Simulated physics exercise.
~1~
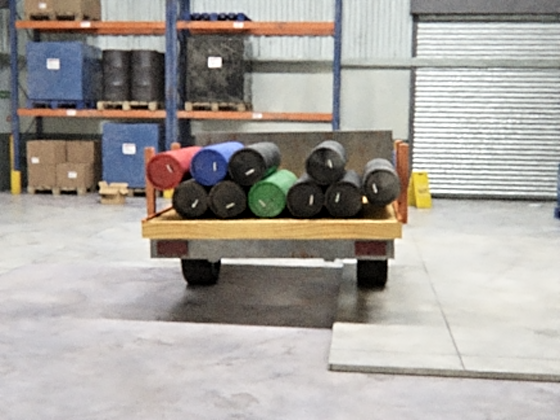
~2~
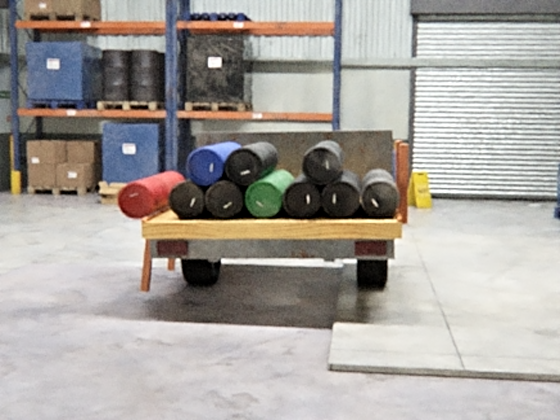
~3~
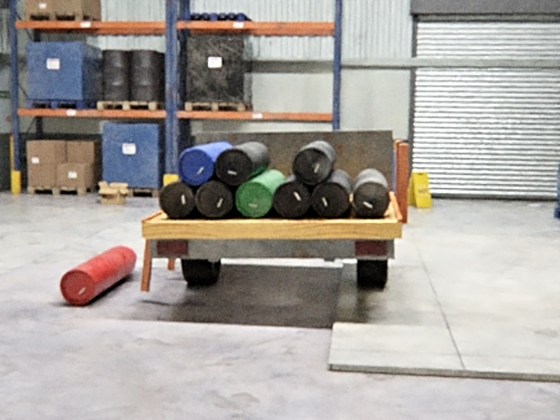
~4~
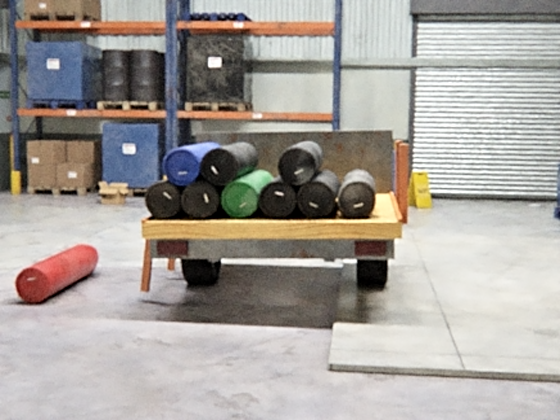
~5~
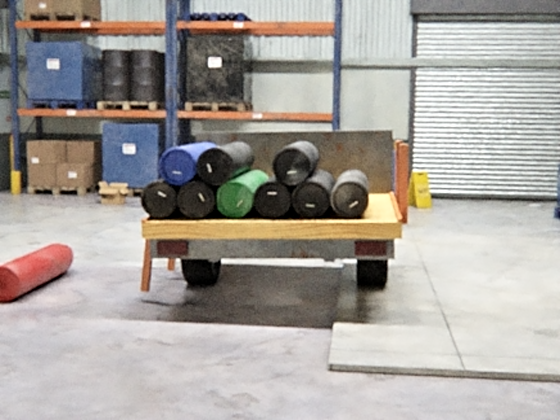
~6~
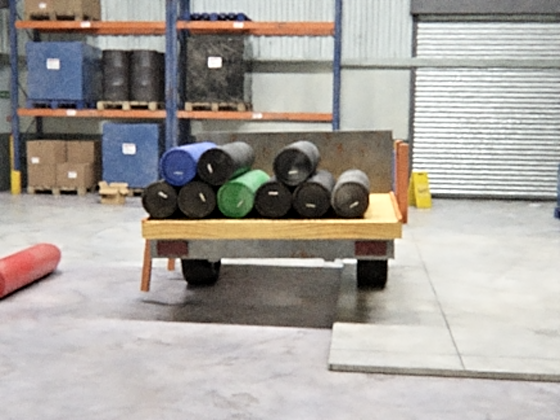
The clip opens on the rear of a low trailer parked in a warehouse, its wooden deck stacked with black cylinders plus one red, one blue and one green. The posts on the left side swing down, and the red cylinder at that end rolls over the edge. It drops to the floor and rolls away to the left, while the rest of the load shifts left across the deck, blue still riding on top of the others. The remaining cylinders settle near the left edge without falling. At the end, only the red one lies on the ground, partly out of view at far left.
